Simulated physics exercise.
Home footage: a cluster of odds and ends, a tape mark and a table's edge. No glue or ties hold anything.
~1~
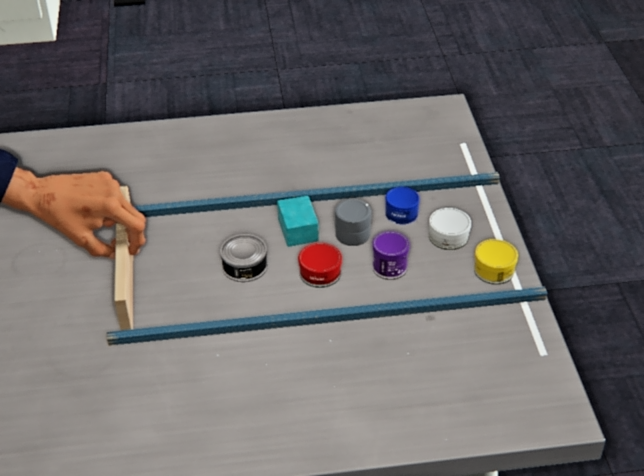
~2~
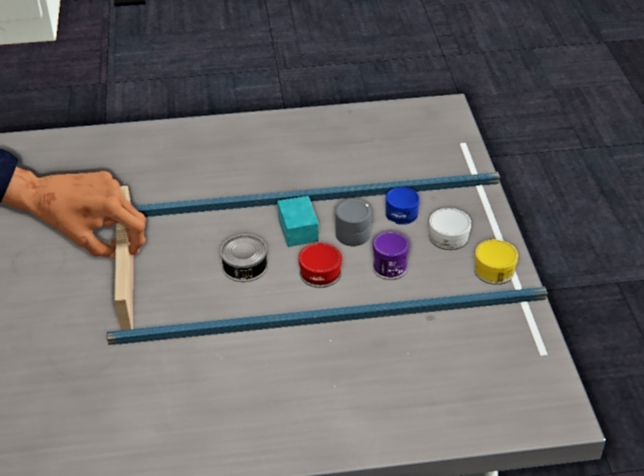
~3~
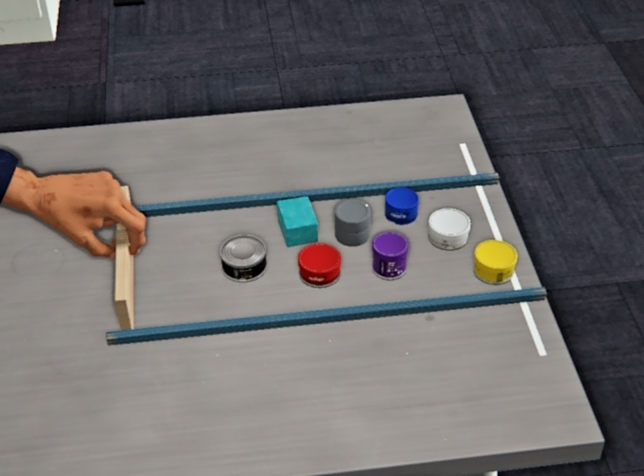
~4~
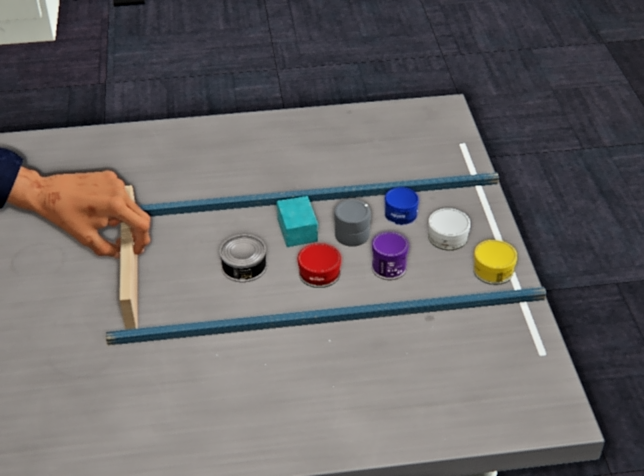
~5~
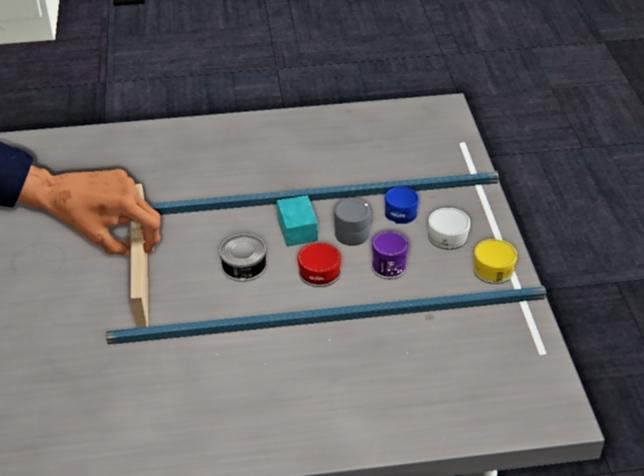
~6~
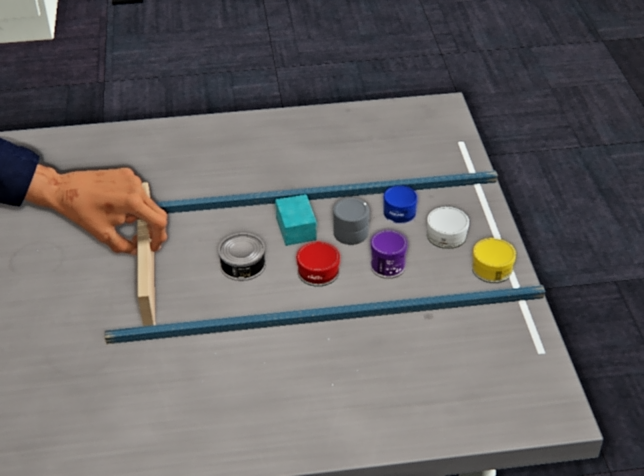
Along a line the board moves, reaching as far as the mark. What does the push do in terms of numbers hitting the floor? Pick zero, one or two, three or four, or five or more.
It sends five or more to the floor.
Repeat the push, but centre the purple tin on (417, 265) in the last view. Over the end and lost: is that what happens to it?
In that case it is gone.
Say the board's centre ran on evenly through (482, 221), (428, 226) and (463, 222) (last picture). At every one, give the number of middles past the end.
5, 0, 2.
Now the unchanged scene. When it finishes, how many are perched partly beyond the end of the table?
That'd be 3.
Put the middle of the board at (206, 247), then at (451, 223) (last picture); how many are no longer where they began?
I get 0 at the one place and 8 at the other.
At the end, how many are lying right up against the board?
3 are in contact with it.
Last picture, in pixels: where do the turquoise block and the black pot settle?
You'll find the turquoise block at roughly (503, 200) and the black pot at roughly (520, 230).
Soon after, none off yet; yellow tin at rest near (493, 261); white tin at rest near (447, 228); blue tub at rest near (400, 205).
After that, none off yet; yellow tin at rest near (493, 261); white tin at rest near (447, 228); blue tub displaced a little near (410, 200).
And then, none off yet; yellow tin displaced about its own width near (541, 263); white tin displaced well along near (522, 228); blue tub displaced well along near (480, 191).
In the end, the number that fall off is five or more; gone, grey lid, purple tin, blue tub, white tin and yellow tin.
